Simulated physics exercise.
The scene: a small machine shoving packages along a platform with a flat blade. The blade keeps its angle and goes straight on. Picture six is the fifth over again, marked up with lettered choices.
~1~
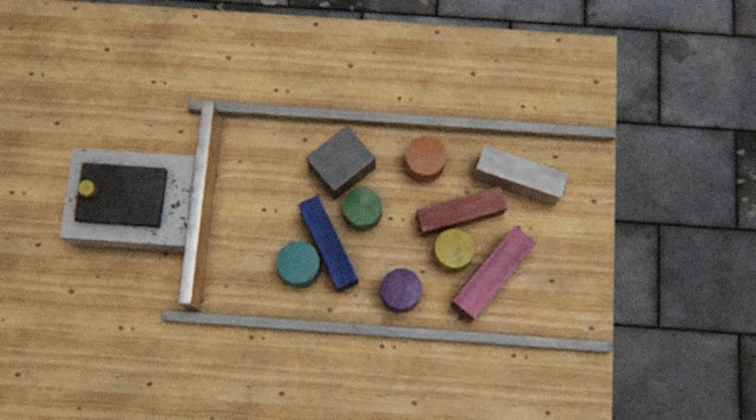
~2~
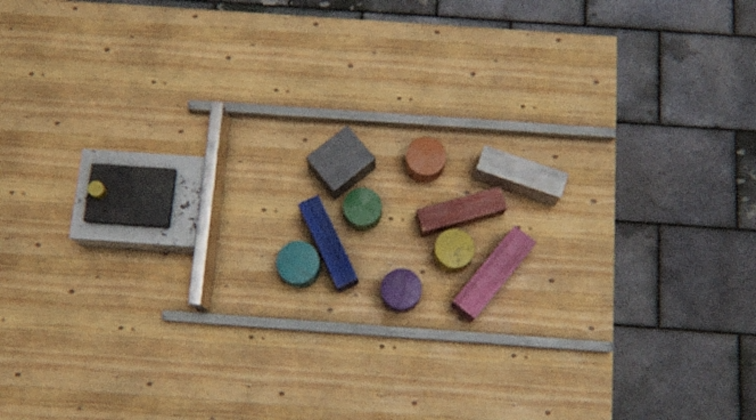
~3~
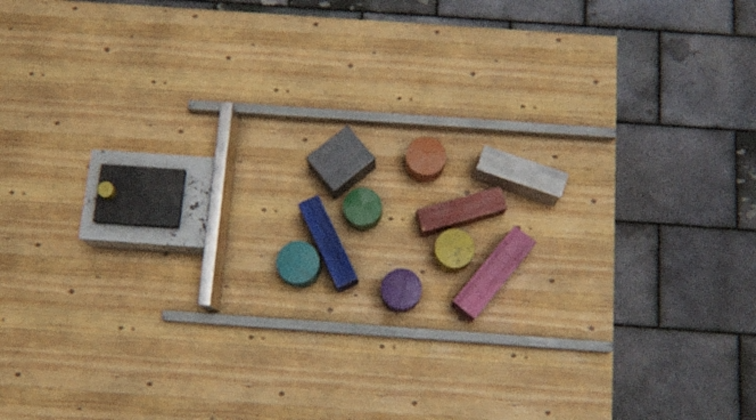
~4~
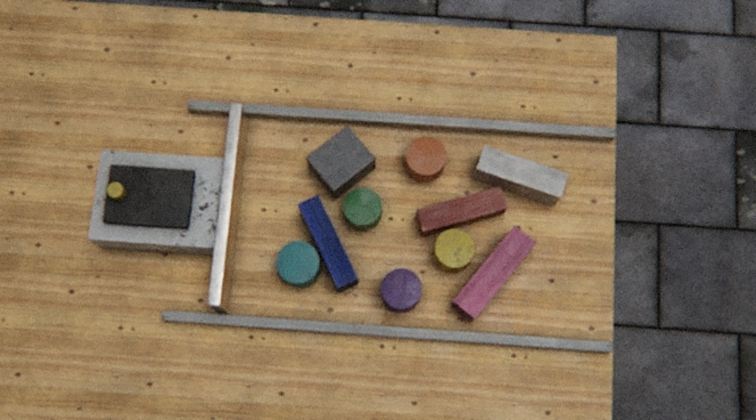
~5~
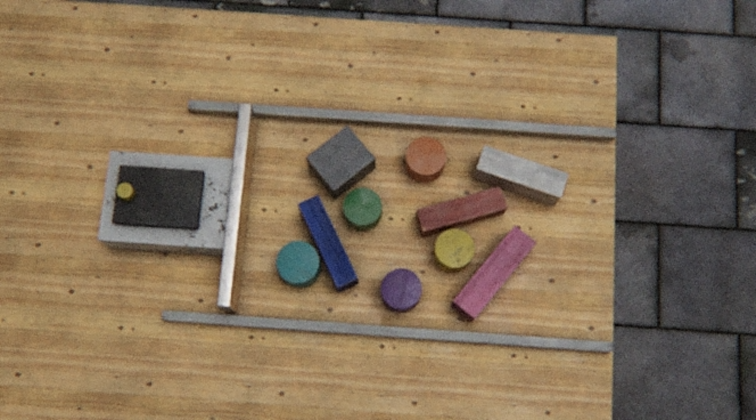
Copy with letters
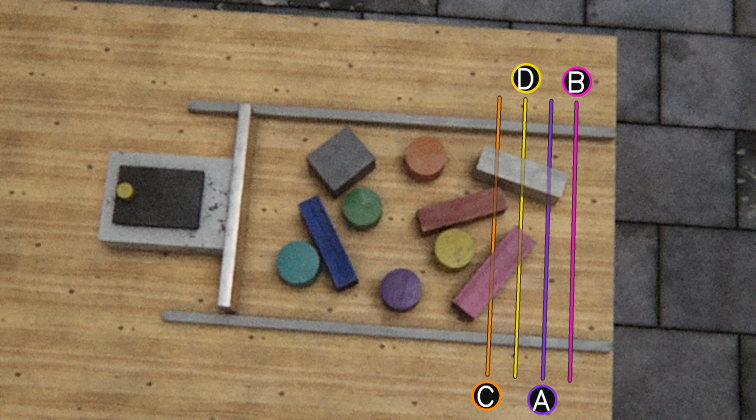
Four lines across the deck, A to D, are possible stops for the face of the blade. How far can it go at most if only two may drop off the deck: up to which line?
No farther than D.
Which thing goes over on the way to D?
The white bar goes over.
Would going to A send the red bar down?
By then, yes.
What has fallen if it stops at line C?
The white bar goes over.
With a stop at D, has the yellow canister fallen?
No.
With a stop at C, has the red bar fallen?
By then, no.
On the marked copy, A at (547, 235); B at (573, 237); C at (494, 231); D at (521, 233).
Taking D. A third of the way, robot (269, 205); purple canister (405, 294); orange canister (438, 158).
Two thirds of the way, robot (372, 212); white bar (572, 175); pink stick (534, 290).
When it is over, robot (452, 217); white bar over the edge; pink stick (607, 297); one fallen.
As for the rest, A drops five; B drops six; C is within the limit but short.
